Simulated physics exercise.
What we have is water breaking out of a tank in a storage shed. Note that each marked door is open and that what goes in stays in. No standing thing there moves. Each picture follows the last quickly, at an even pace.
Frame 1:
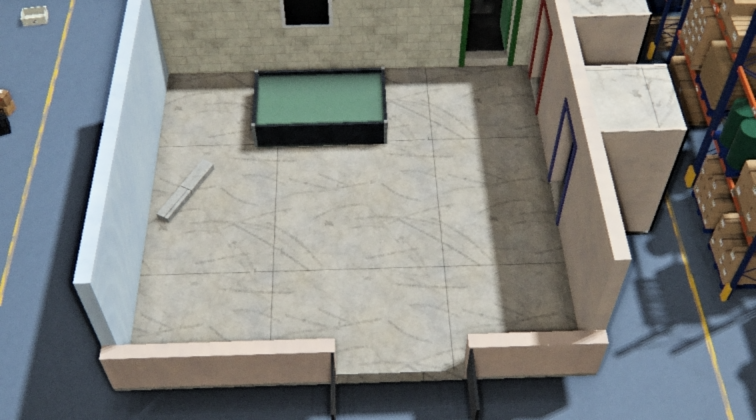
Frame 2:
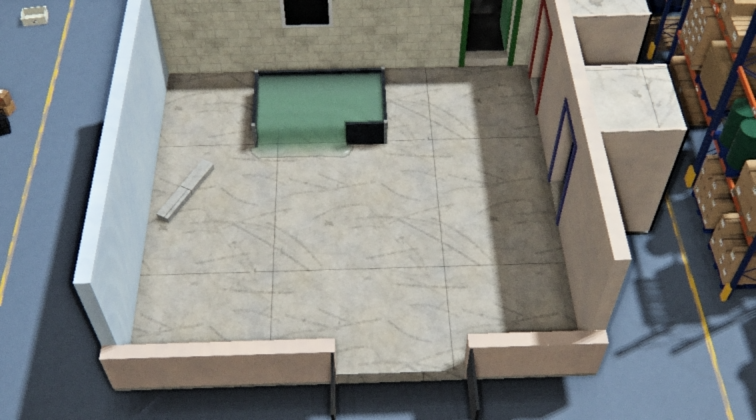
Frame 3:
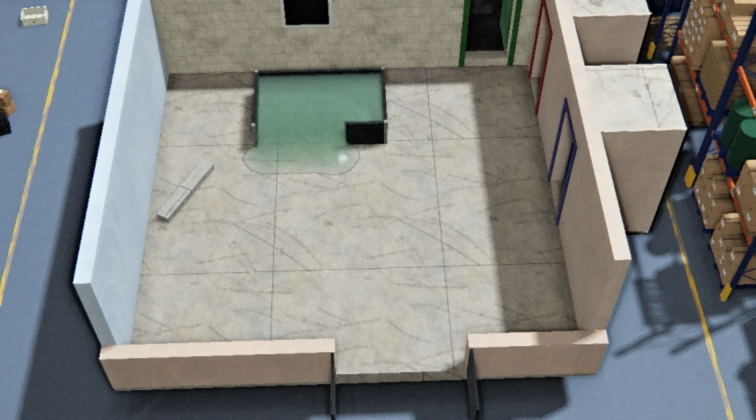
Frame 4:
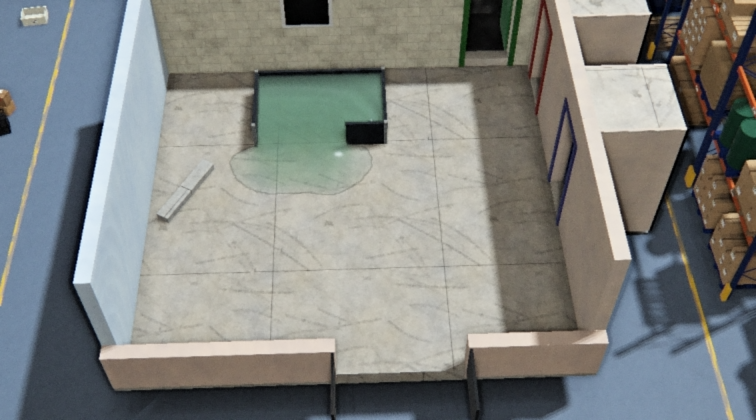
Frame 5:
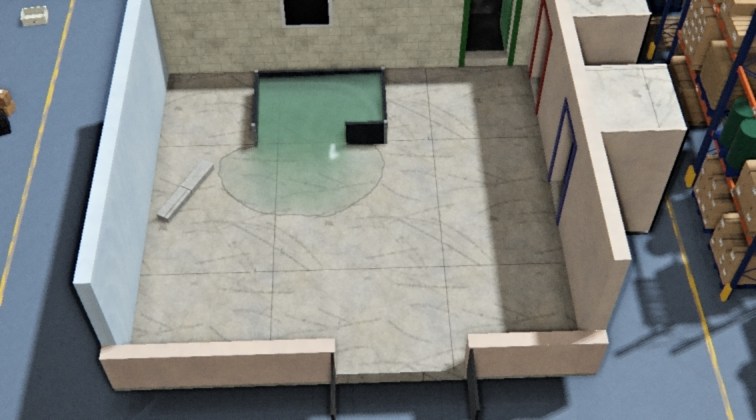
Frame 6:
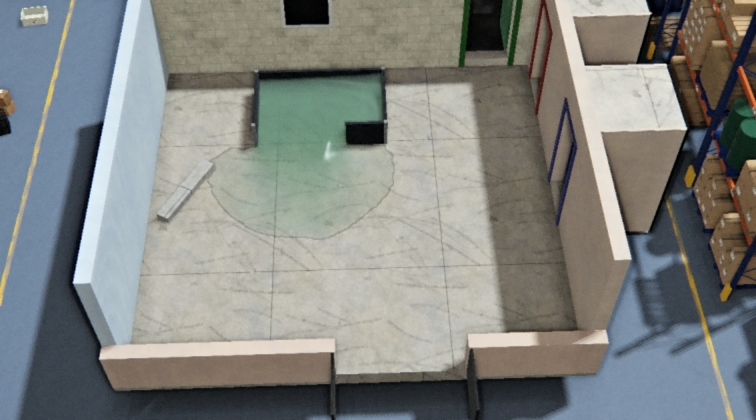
A dark-sided tank of green water stood by the back wall of a roofless shed, then most of its front opened and the water poured out, spreading in a widening rounded pool across the floor.
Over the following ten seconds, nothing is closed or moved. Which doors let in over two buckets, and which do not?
The blue door will receive two buckets or fewer; the red door will receive two buckets or fewer; the green door will receive two buckets or fewer.
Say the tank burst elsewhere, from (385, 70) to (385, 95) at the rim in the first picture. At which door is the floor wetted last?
Answer: The door marked blue.
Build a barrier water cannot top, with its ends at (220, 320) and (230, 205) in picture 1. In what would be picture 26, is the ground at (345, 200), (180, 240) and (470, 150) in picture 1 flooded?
Submerged, submerged, then spared.
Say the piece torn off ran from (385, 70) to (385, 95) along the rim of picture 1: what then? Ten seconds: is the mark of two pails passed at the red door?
Red: Exceeds it.
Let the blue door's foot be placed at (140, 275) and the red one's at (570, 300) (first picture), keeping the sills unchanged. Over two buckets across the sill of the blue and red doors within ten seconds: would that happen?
As I see it, the blue door overshoots the mark while the red door remains within bounds.
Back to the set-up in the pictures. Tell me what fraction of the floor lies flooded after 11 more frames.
My estimate is near 40 per cent.
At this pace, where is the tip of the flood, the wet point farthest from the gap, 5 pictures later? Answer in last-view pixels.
I'd point to (316, 333).
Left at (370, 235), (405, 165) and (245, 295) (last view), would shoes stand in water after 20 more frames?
Taking them as listed, they are waterlogged, spared and waterlogged.
A moment on, water covers 25 % of the floor; the blue door not reached, the red door not reached, the green door not reached.
Next, water covers 40 % of the floor; the blue door not reached, the red door not reached, the green door not reached.
Then, water covers 45 % of the floor; the blue door not reached, the red door not reached, the green door not reached.
Later, water covers 50 % of the floor; the blue door not reached, the red door not reached, the green door not reached.
In the end, water covers 75 % of the floor; the blue door wet at the sill, nothing in, the red door not reached, the green door not reached.
